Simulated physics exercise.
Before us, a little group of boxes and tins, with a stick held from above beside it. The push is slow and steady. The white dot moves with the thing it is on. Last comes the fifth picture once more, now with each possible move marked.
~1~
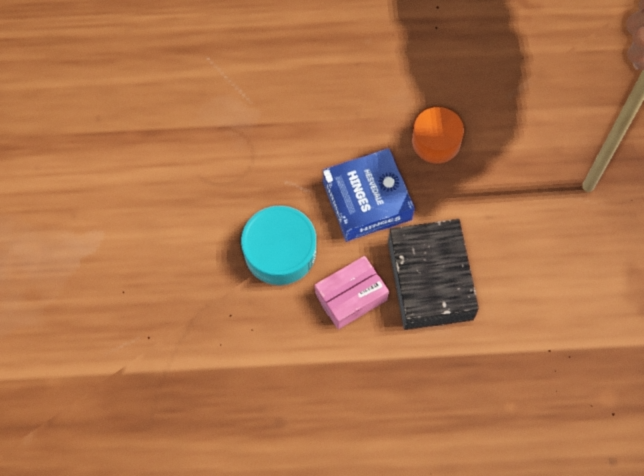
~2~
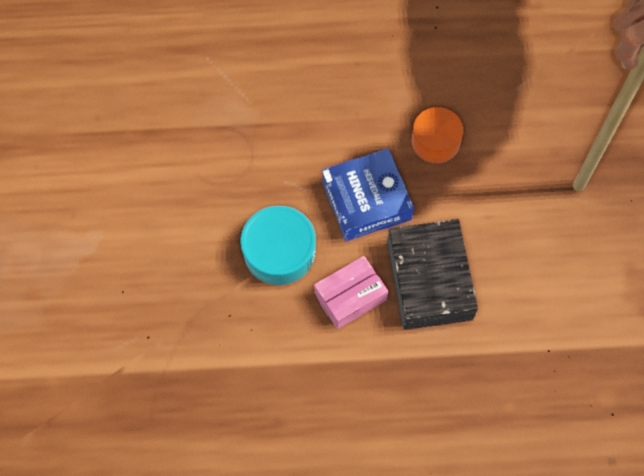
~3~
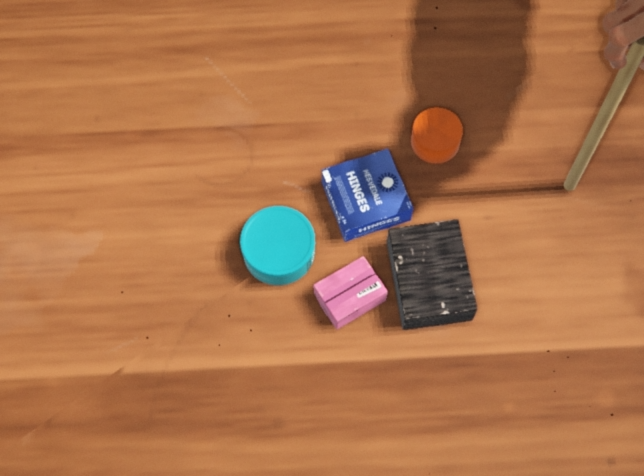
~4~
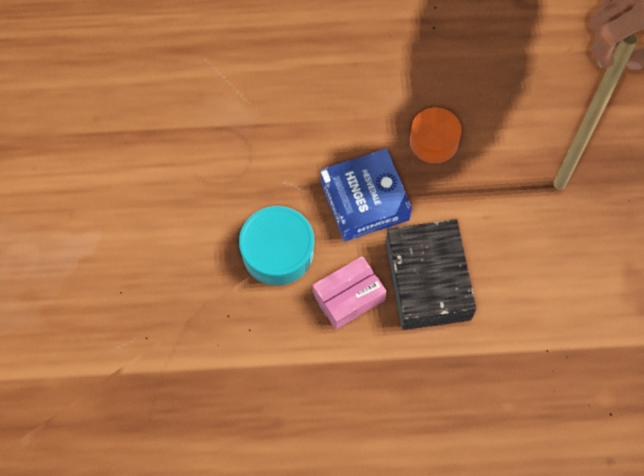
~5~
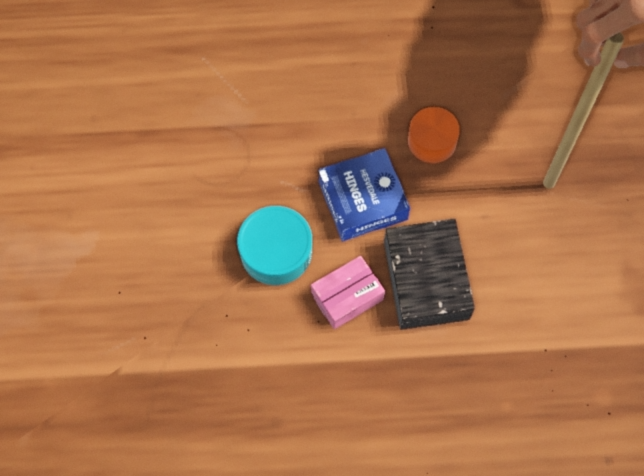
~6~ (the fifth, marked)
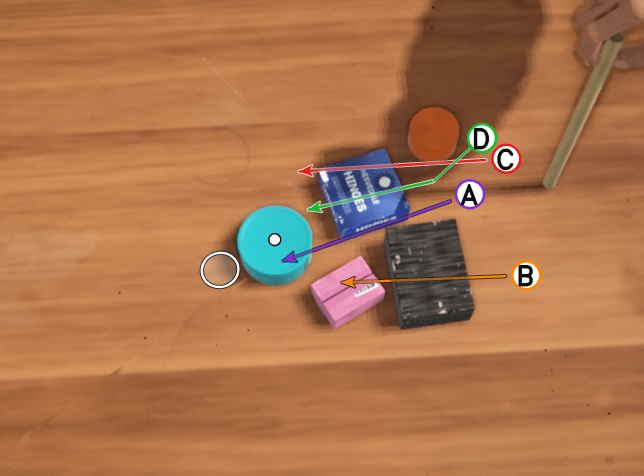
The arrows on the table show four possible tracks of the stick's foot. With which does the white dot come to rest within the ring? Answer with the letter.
The dot ends in the ring with D.
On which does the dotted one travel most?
That is D.
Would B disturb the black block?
Yes.
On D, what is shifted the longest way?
It is the blue box.
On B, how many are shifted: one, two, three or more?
In all, three or more.
On the marked copy, A from (450, 201) to (283, 261); B from (505, 276) to (342, 283); C from (485, 160) to (299, 171); D from (433, 181) to (308, 210); the ring at (220, 269); the white dot at (275, 239).
Following D. Soon after the start, foot of the stick (388, 192); turquoise jar (276, 246); blue box (350, 198).
Later, foot of the stick (343, 202); turquoise jar (249, 260); blue box (306, 215).
In the end, foot of the stick (308, 210); turquoise jar (222, 278); blue box (275, 229); the dot on the turquoise jar is in the ring.
As for the rest, A leaves the dotted thing at (239, 250); B leaves the dotted thing at (229, 243); C leaves the dotted thing at (266, 266).
